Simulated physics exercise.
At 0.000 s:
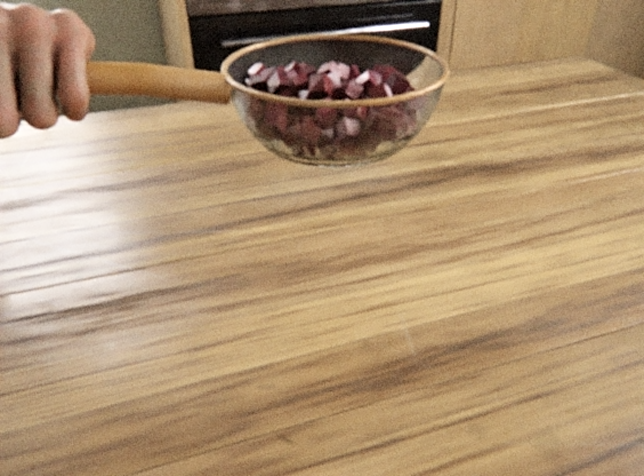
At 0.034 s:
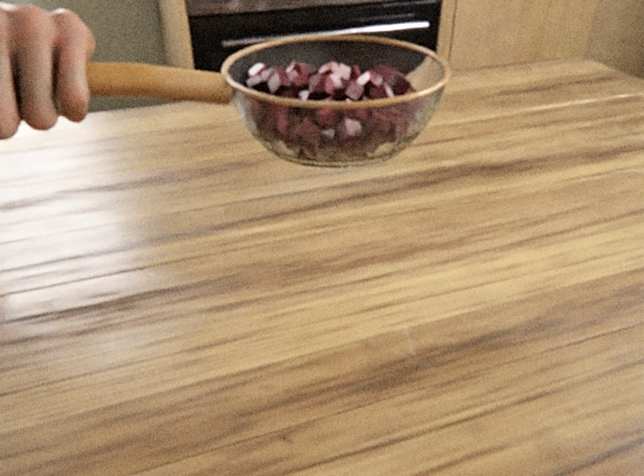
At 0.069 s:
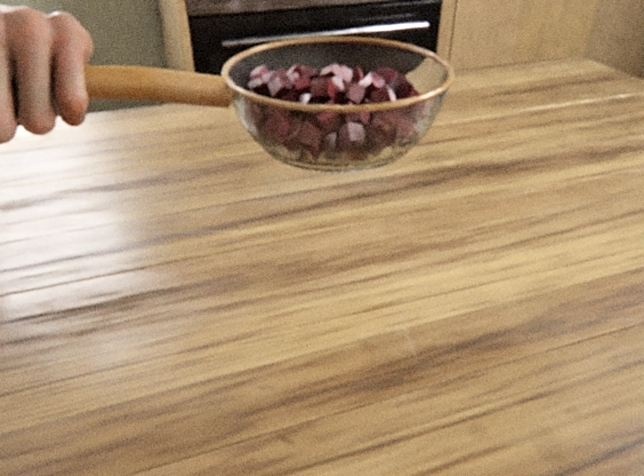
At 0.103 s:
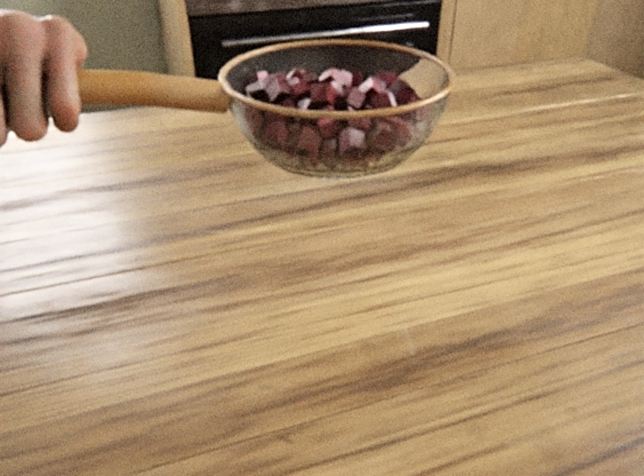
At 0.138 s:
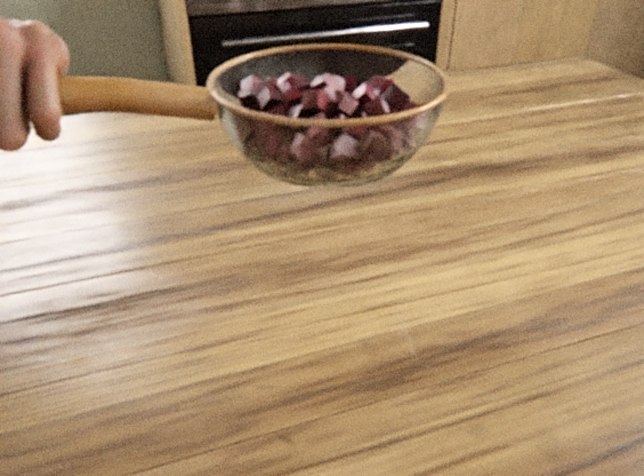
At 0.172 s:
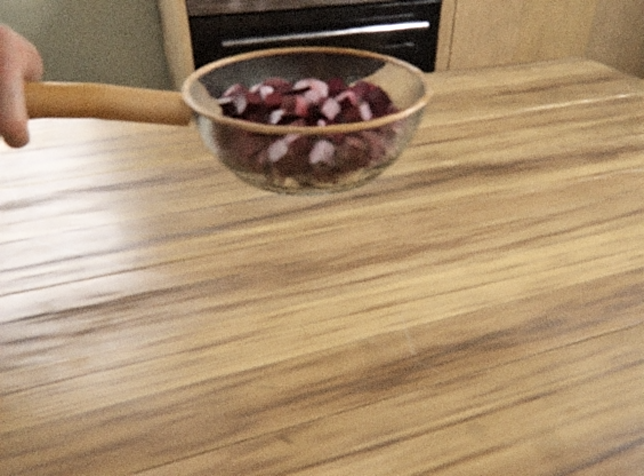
At first, a hand at the upper left holds a clear bowl of dark red and pinkish cubes by its long wooden handle, almost motionless above a wooden tabletop. The hand then moves the level bowl slightly lower and toward the viewer, and finally draws it a little to the left.
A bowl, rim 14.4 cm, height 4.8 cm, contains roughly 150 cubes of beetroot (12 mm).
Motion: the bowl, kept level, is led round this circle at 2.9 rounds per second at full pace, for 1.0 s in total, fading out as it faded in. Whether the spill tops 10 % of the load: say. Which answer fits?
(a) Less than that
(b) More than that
a.
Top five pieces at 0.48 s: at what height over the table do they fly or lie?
Estimate: Near 16 cm.
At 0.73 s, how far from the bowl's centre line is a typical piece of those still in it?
That comes to about 4.0 centimetres.
After 0.48 s, bowl 100 %; middle of the pieces not yet landed near (336, 115).
After 0.73 s, bowl 100 %; middle of the pieces not yet landed near (304, 96).
After 0.96 s, bowl 100 %; middle of the pieces not yet landed near (259, 124).
After 1.18 s, bowl 100 %; middle of the pieces not yet landed near (253, 121).
At rest (1.5 s), bowl 100 %.
